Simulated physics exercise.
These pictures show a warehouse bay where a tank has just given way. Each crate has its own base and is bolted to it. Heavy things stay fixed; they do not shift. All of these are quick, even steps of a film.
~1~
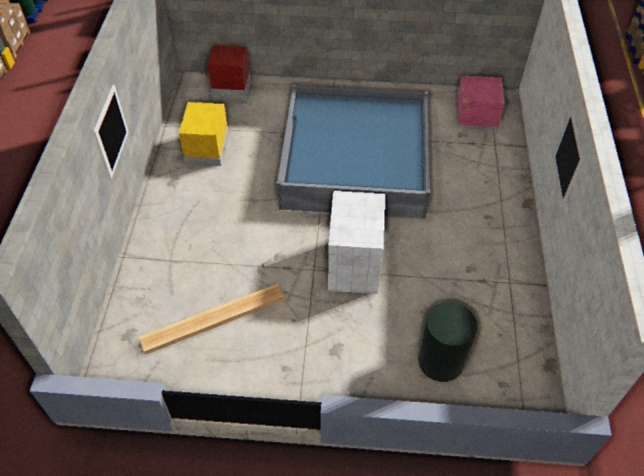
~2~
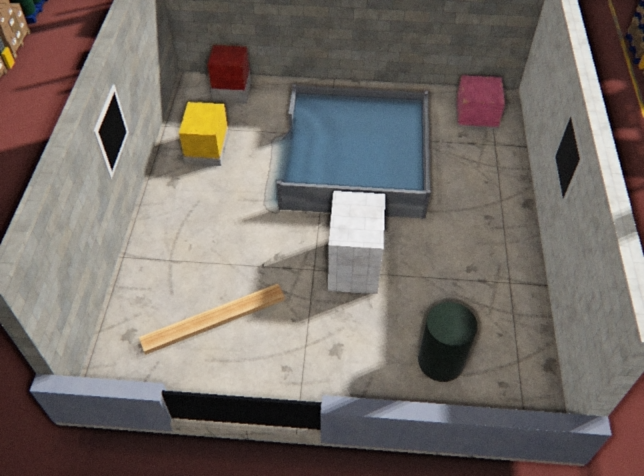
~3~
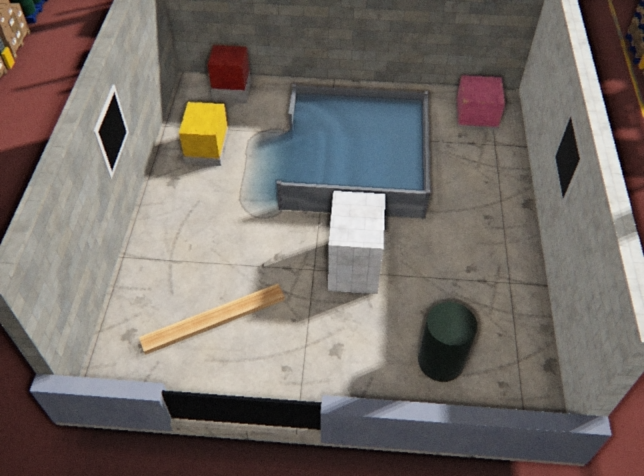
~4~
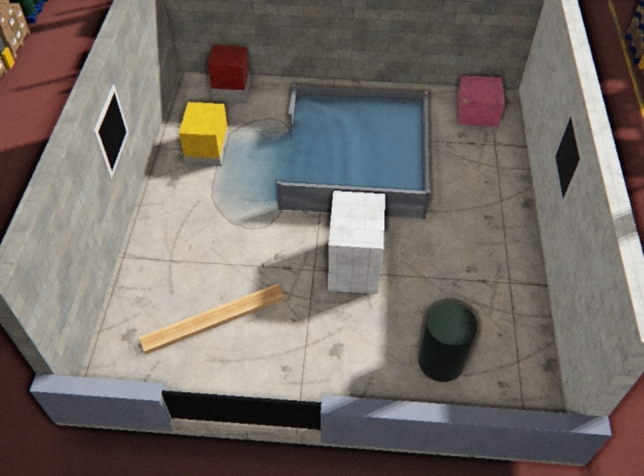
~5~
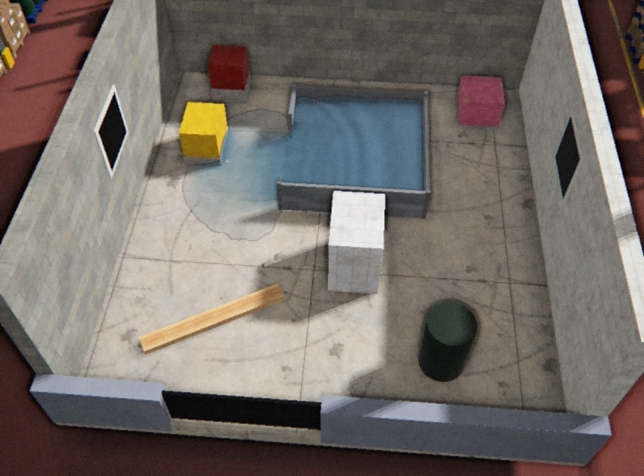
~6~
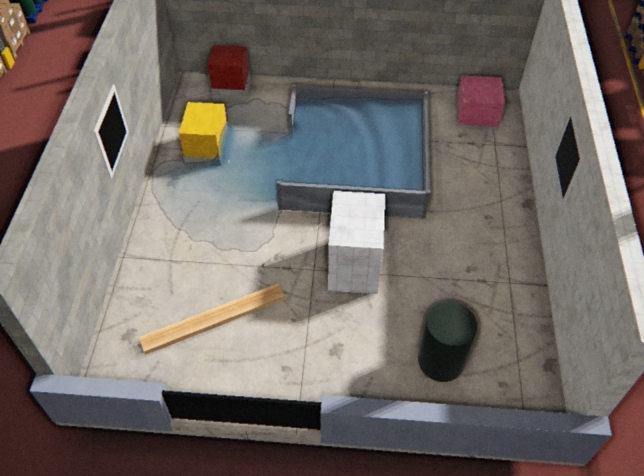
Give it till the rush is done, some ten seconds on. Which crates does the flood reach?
The yellow crate is reached; the red crate is not reached; the pink crate is reached.
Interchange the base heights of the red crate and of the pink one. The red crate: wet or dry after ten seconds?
The red one is reached.
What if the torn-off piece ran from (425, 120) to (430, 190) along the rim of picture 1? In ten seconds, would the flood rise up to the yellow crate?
In my view the yellow crate is never reached.
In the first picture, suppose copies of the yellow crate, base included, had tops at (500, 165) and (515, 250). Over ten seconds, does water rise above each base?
Stays clear, then stays clear.
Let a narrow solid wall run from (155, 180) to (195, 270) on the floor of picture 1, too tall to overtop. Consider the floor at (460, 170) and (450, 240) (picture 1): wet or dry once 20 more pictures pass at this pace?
In order, I'd call them bare and bare.
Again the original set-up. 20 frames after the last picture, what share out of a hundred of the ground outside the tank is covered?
Close to 45 %.
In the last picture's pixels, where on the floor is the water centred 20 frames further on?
Somewhere near (257, 190).
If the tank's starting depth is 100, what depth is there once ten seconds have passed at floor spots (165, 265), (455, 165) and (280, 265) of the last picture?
About 18, 4 and 8 per cent.
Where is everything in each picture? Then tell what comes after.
Still water in the water tank at (357, 139), in the first picture.
Water pours out at (288, 164) and has run to a hidden place, in the second picture.
The front is at (272, 132), out from the gap at (288, 166), in the third picture.
The front is at (251, 126), out from the gap at (288, 166), in the fourth picture.
The front is at (188, 189), out from the gap at (288, 166), in the fifth picture.
The front is at (157, 185), out from the gap at (288, 166), in the sixth picture.
A moment on, water covers 20 % of the floor; the yellow crate water round its plinth, the red crate water round its plinth, the pink crate not reached.
Next, water covers 30 % of the floor; the yellow crate water round its plinth, the red crate water round its plinth, the pink crate not reached.
Then, water covers 45 % of the floor; the yellow crate water round its plinth, the red crate water round its plinth, the pink crate not reached.
Later, water covers 75 % of the floor; the yellow crate water round its plinth, the red crate water round its plinth, the pink crate water round its plinth.
In the end, water covers 100 % of the floor; the yellow crate was topped, the red crate stayed above the water, the pink crate was topped.
